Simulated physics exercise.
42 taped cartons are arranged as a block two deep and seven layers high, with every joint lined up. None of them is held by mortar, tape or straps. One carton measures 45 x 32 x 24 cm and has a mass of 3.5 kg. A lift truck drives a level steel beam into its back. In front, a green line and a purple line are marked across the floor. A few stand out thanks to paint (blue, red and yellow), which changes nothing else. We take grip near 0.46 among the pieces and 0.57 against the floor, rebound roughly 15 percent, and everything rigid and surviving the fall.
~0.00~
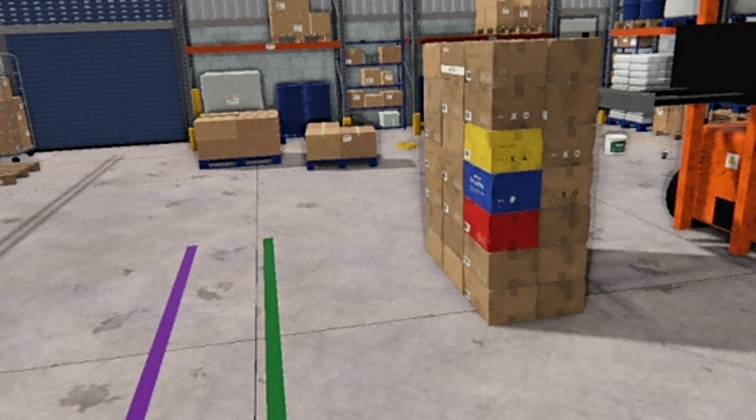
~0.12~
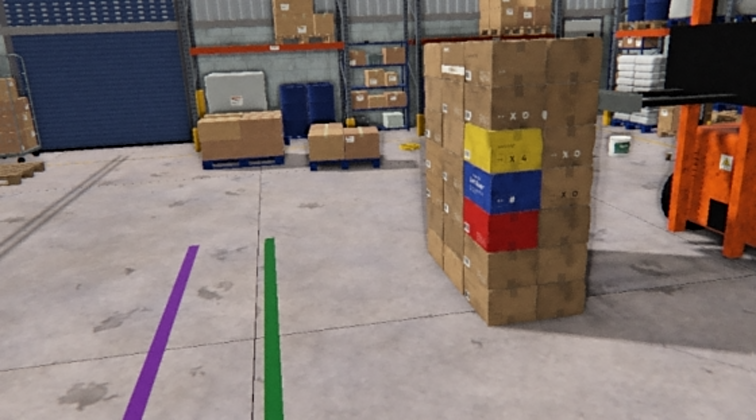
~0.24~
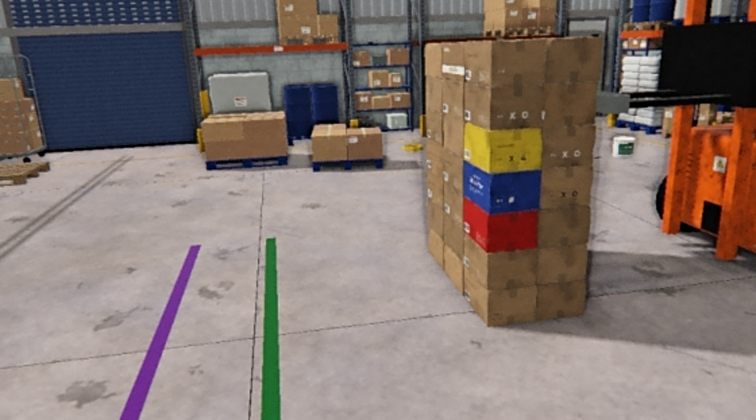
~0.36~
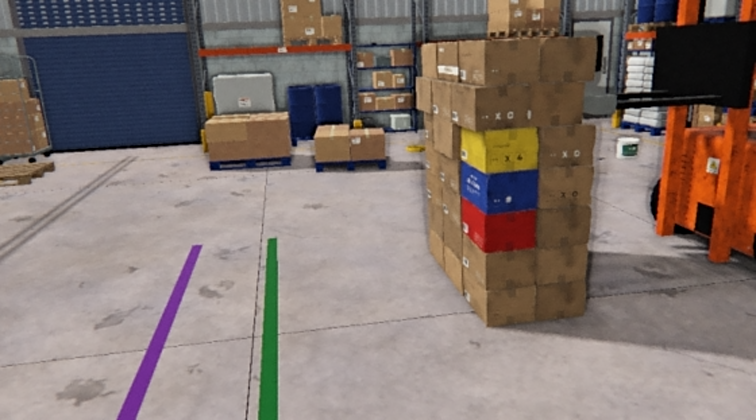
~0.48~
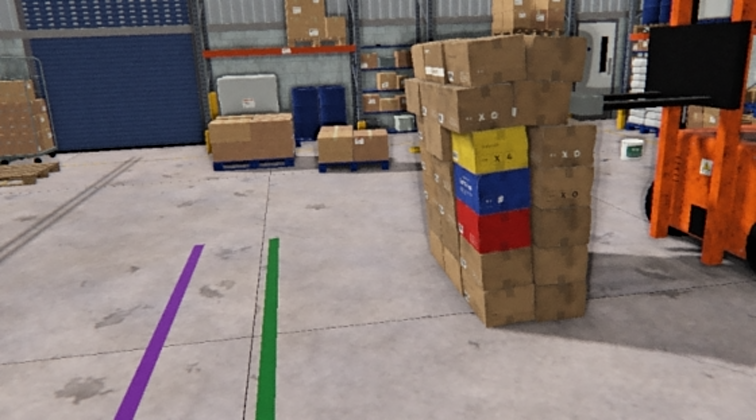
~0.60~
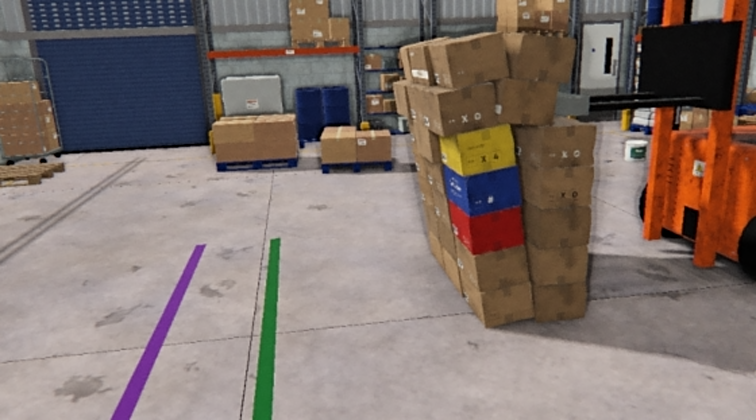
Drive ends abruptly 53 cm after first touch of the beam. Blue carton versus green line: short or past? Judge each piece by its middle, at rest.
Short.
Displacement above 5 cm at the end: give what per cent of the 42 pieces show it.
75 percent.
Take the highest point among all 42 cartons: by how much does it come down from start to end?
Around 50 centimetres.
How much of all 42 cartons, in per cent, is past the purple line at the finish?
Result: Around 10 per cent.
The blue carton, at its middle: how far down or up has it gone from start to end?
Lower, by roughly 70 cm.
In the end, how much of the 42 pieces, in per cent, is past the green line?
Around 25 per cent, I'd say.
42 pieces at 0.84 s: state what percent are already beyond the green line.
By then, 0 per cent.
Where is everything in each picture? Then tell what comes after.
In the first frame (each place is the centre of the face we see best; the camera moves round a little), beam (643, 103) 14 cm from the stack; purple line, near end, (147, 384); green line, near end, (274, 366); blue carton (517, 192); yellow carton (517, 151); red carton (514, 232); all in place.
Beam (631, 104) 6 cm from the stack; blue carton (516, 192), in the second frame.
Beam (618, 105) 13 mm in; blue carton (516, 192), in the third frame.
Beam (605, 105) 9 cm in; blue carton (513, 192); yellow carton (512, 151) moved 20 mm; 16 have shifted, in the fourth frame.
Beam (591, 106) 17 cm in; blue carton (505, 192) tilted 4°; yellow carton (501, 150) tilted 4°; steepest lean 6°, the carton at (418, 62); 28 have shifted, in the fifth frame.
Beam (577, 106) 25 cm in; purple line, near end, (140, 376); green line, near end, (266, 362); blue carton (494, 192) tilted 8°; yellow carton (487, 151) tilted 8°; red carton (497, 232) tilted 8°; steepest lean 11°, the carton at (406, 64); 30 have shifted, in the sixth frame.
By 0.84 s, none of the 42 cartons past the green line, 32 disturbed; blue carton tilted 17°; yellow carton tilted 17°.
By 1.16 s, none of the 42 cartons past the green line, 32 disturbed; blue carton tilted 37°, 8 cm lower; red carton tilted 37°.
By 1.48 s, 5 of the 42 cartons past the green line; blue carton on its side; red carton on its side.
By 2.44 s, 10 of the 42 cartons past the green line; blue carton on its side; yellow carton upside down.
When it is over (4.7 s), 11 of the 42 cartons past the green line; blue carton on its side; yellow carton upside down; red carton on its side. In pixels of the last frame, middles, blue carton near (312, 311), yellow carton near (214, 325).
